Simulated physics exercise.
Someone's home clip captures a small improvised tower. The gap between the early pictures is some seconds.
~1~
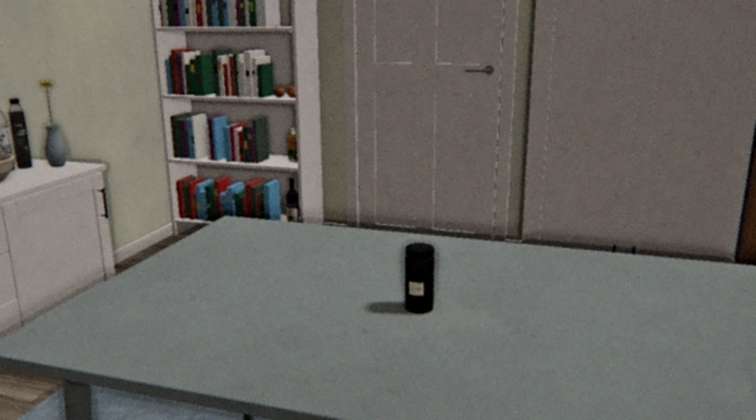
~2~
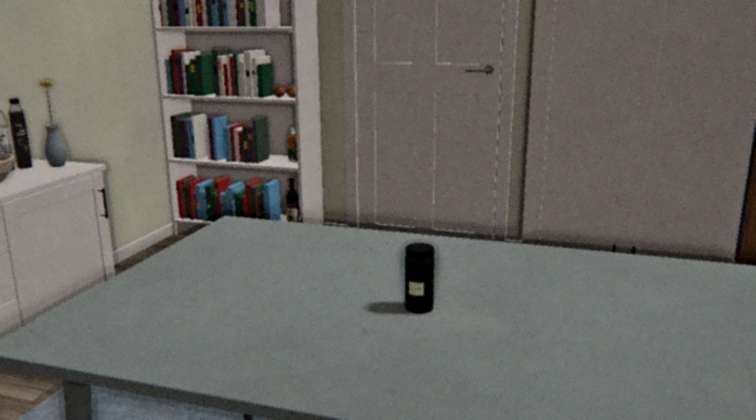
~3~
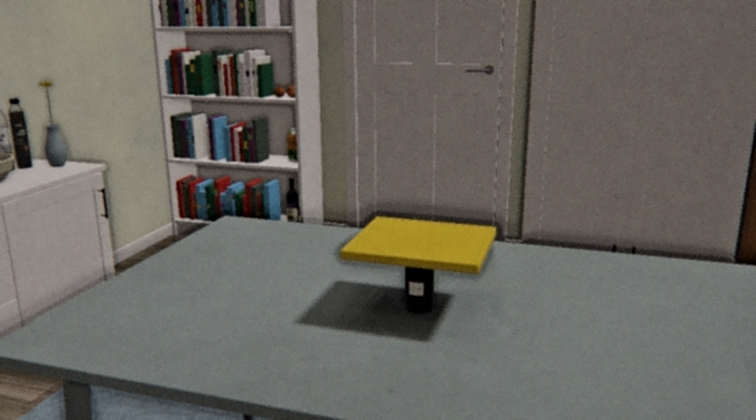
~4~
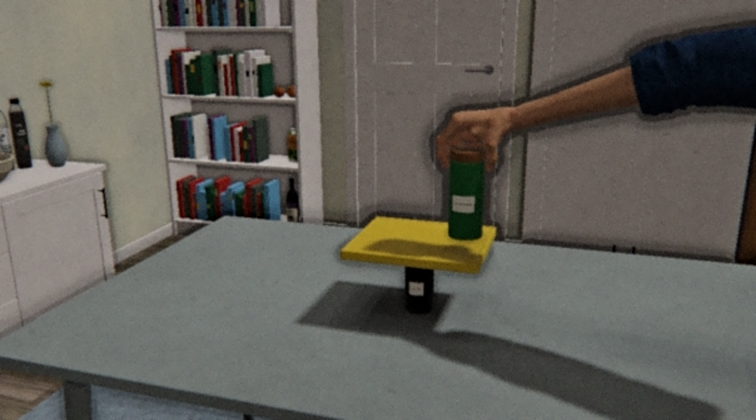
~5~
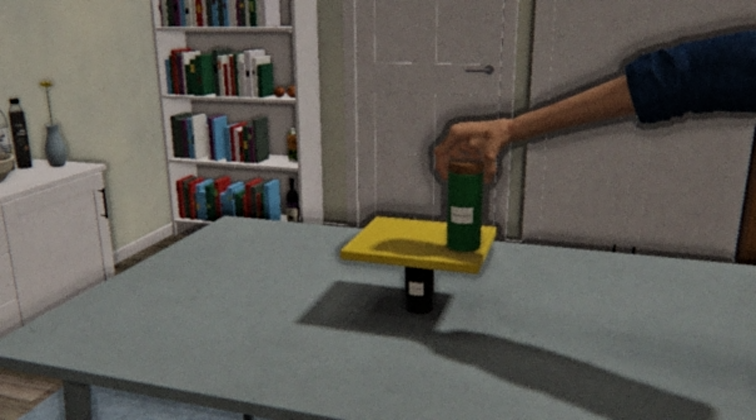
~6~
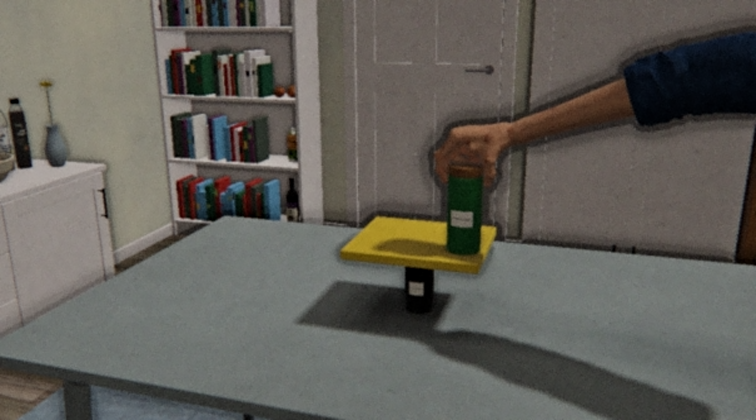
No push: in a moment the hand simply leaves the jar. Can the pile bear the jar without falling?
No, it falls.
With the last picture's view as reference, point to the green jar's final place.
I'd say around (527, 319) in the last view.
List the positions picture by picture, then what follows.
The last thing is not in view yet, in the first picture.
The last thing is not in view yet, in the second picture.
The last thing is not in view yet; yellow lid (422, 243), in the third picture.
Coming down; green jar (466, 193); yellow lid (422, 243), in the fourth picture.
Coming down; green jar (465, 205); yellow lid (422, 243), in the fifth picture.
In place under the hand; green jar (465, 208); yellow lid (422, 243), in the sixth picture.
Then, 0.30 s on from there, green jar now fallen; yellow lid turned 45° from how it was put.
Then, 0.50 s on from there, yellow lid turned 71° from how it was put.
In the end, fallen, green jar; toppled in the stack, yellow lid; black jar unmoved. At the end, from the last picture's camera, green jar near (527, 319). The stack gives way.
